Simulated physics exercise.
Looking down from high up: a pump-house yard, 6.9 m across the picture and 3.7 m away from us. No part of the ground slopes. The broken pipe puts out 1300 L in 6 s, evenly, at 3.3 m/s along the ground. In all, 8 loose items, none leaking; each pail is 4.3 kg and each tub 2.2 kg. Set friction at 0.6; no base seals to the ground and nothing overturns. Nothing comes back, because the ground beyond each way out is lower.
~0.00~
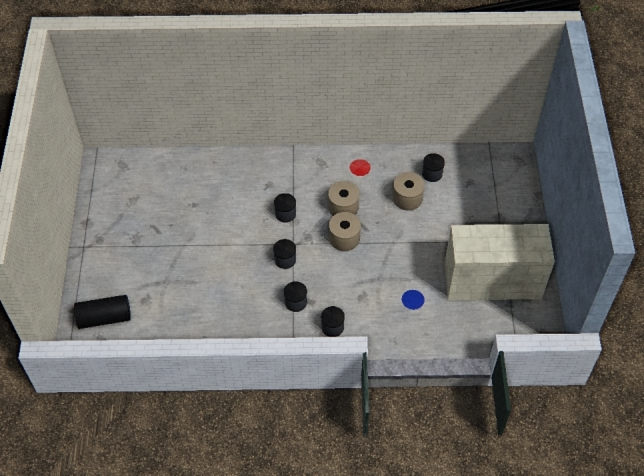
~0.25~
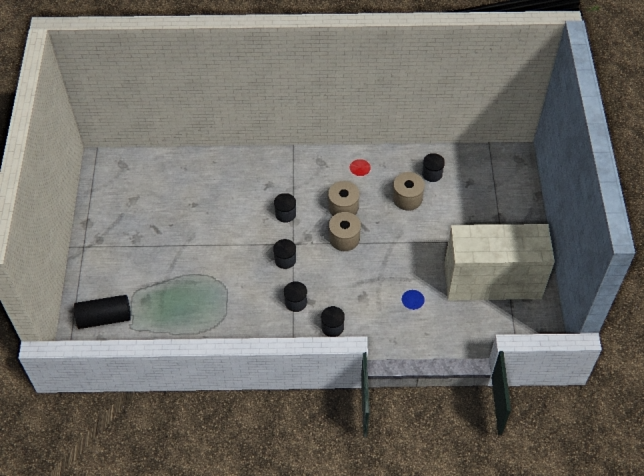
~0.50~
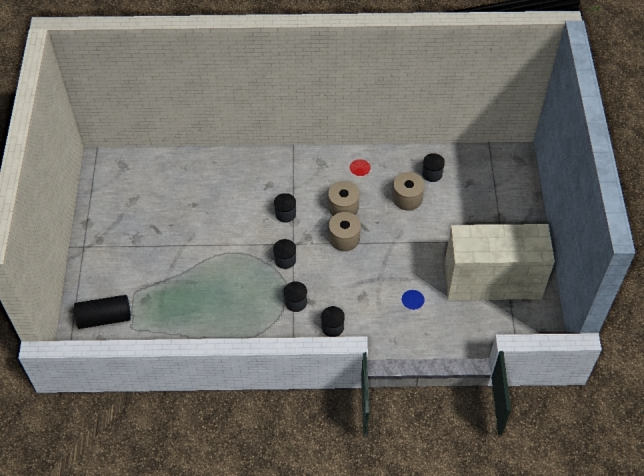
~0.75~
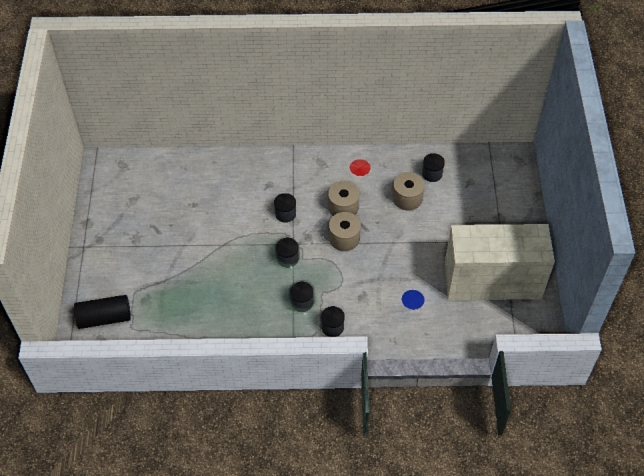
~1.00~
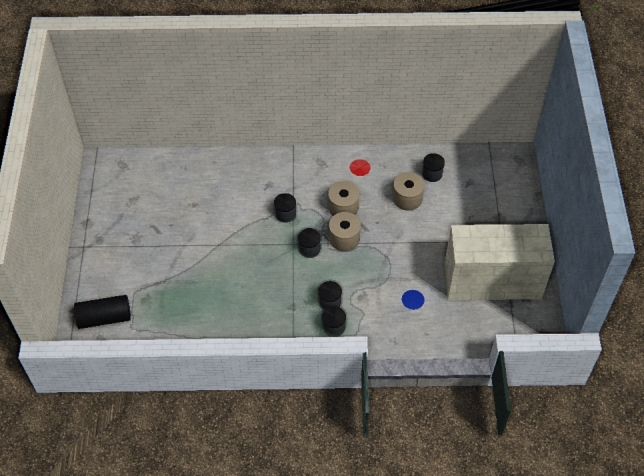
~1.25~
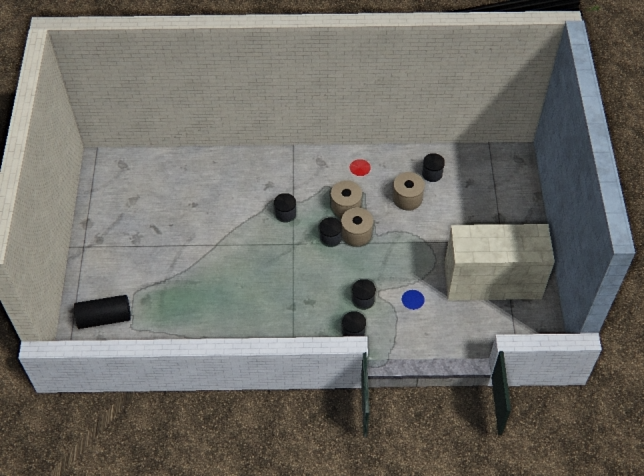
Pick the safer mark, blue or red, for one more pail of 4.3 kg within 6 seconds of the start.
Red.
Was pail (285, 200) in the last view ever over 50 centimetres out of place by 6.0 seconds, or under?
It goes below it.
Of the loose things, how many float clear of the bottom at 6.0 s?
By my count, 7.
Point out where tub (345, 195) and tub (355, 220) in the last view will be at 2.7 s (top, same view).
I'd say close to (415, 142) and close to (479, 198).
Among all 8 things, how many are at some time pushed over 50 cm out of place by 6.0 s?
That comes to 7.
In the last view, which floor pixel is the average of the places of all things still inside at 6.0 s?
Close to (455, 210).
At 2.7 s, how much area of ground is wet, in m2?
At that time the wet patch spans about 16 m2.
After 1.8 s on blue it would be 32 cm off in 4 cm of water; on red it would be 0 cm off in 1 cm of water.
After 2.7 s on blue it would be 59 cm off in 7 cm of water; on red it would be 0 cm off in 2 cm of water.
After 4.2 s on blue it would be 188 cm off in 16 cm of water; on red it would be 0 cm off in 3 cm of water.
After 6.0 s on blue it would be 188 cm off in 15 cm of water; on red it would be 11 cm off in 5 cm of water.
